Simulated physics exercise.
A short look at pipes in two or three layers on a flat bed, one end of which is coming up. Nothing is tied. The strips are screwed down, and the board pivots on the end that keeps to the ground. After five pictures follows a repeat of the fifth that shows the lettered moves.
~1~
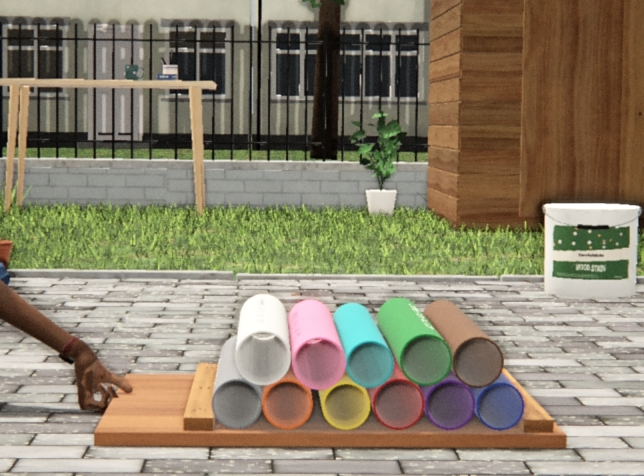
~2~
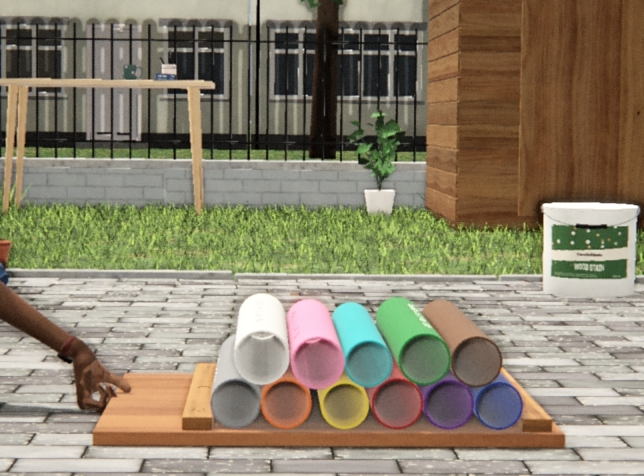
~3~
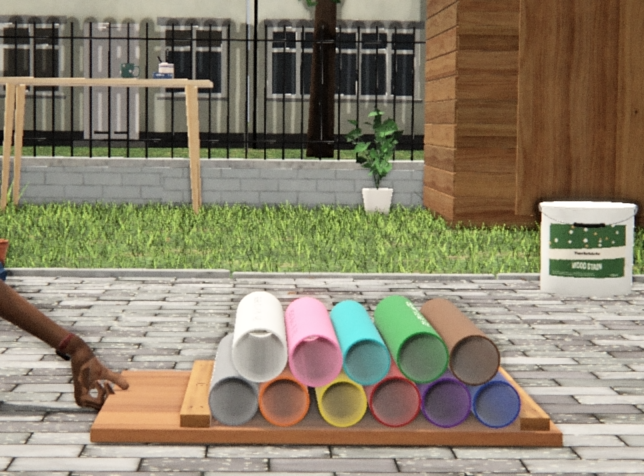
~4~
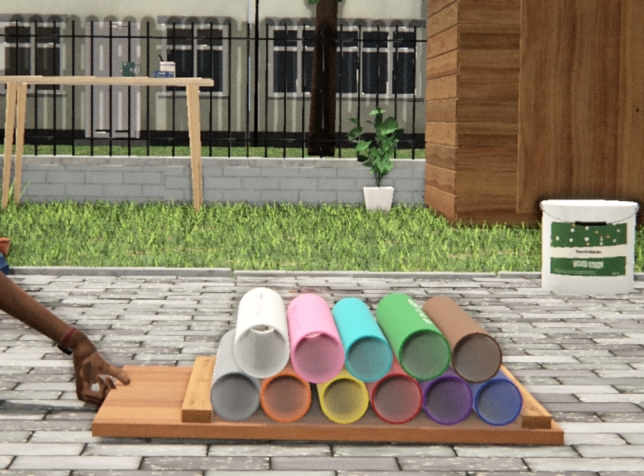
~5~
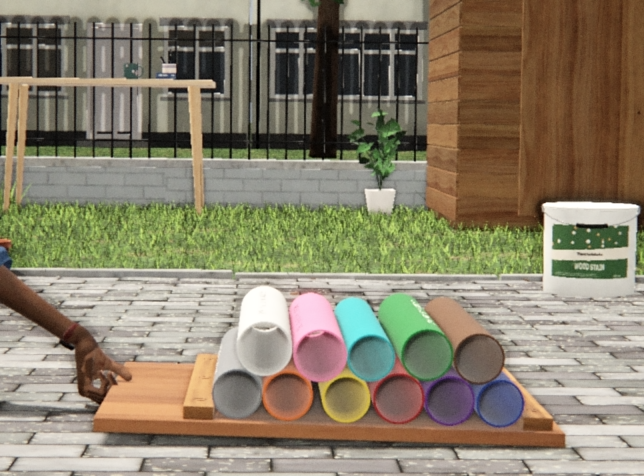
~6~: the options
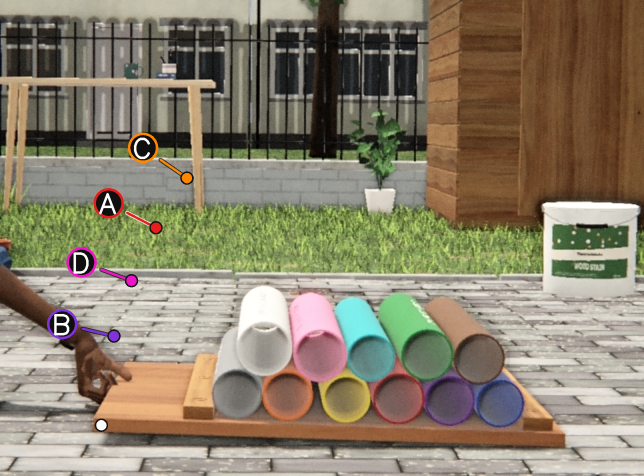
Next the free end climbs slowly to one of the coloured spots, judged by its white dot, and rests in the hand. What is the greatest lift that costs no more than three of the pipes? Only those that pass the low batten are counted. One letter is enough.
No higher than D.
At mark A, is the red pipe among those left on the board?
Yes.
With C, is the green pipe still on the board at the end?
No.
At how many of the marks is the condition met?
The number is two.
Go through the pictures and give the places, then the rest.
The first picture shows white pipe (263, 358); brown pipe (478, 362); turquoise pipe (370, 364).
The second picture shows turquoise pipe (368, 364); green pipe (424, 359).
The third picture shows board (321, 398); grey pipe (233, 400); orange pipe (284, 401).
The fourth picture shows board (323, 395); grey pipe (235, 396); orange pipe (286, 397).
The fifth picture shows board (324, 394); grey pipe (237, 394); orange pipe (288, 396).
On the marked copy, A at (156, 228); B at (114, 336); C at (187, 178); D at (132, 280); the white dot at (101, 425).
Taking D. A third of the way, board at 14°.
Two thirds of the way, board at 20°.
When it is over, board at 20°, none over the low batten.
As for the rest, A four over the low batten (brown, turquoise, green, pink); B none over the low batten; C eight over the low batten.
